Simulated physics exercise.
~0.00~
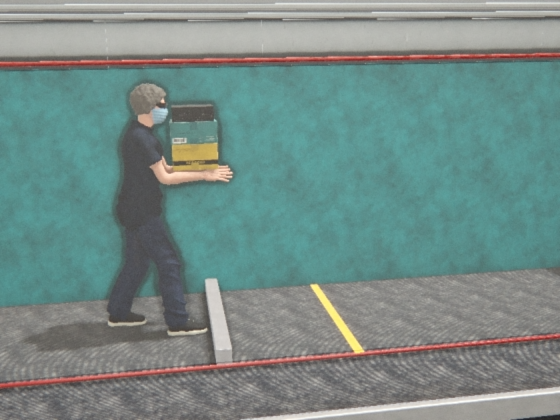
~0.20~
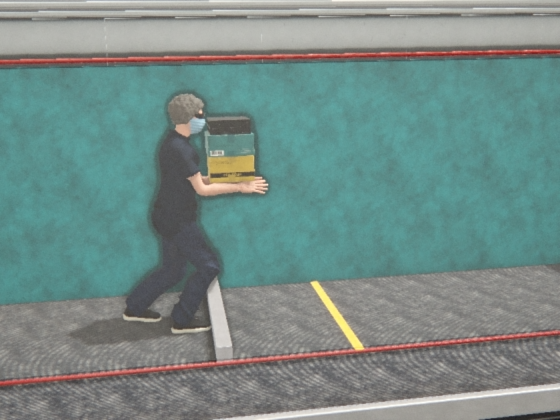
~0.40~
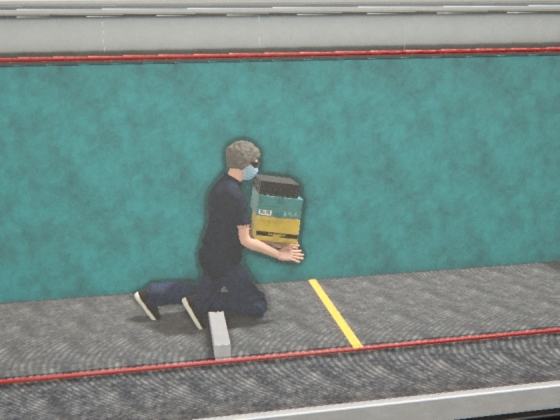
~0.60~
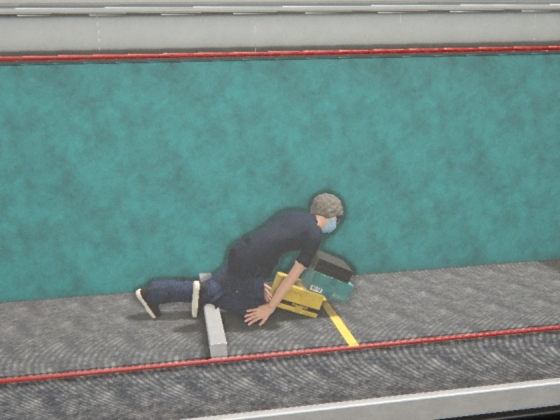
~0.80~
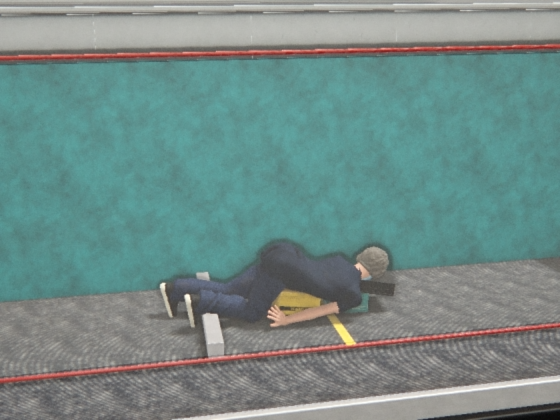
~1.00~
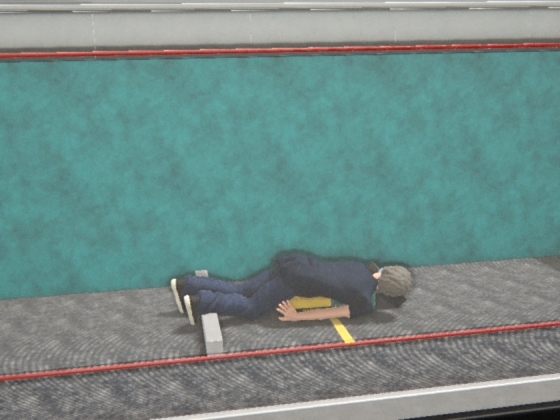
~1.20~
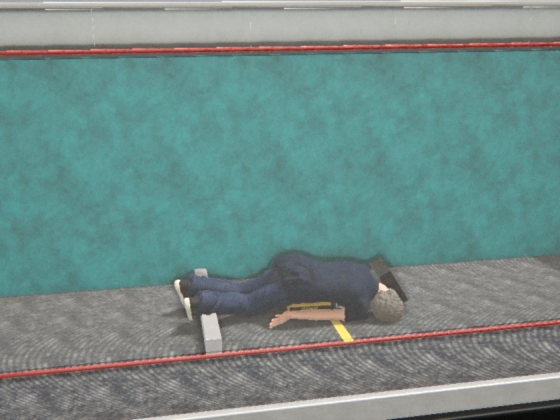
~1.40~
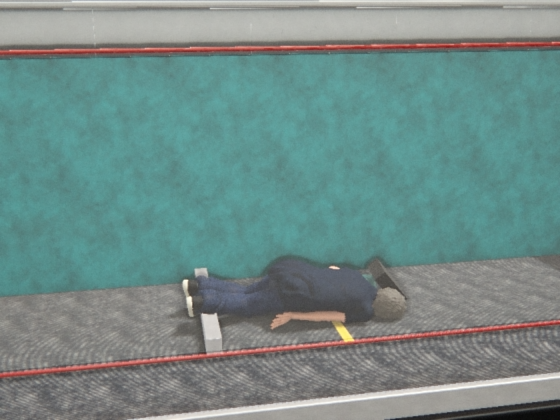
On a grey walkway, a masked person carrying stacked boxes trips over a low rail and ends face down on them.
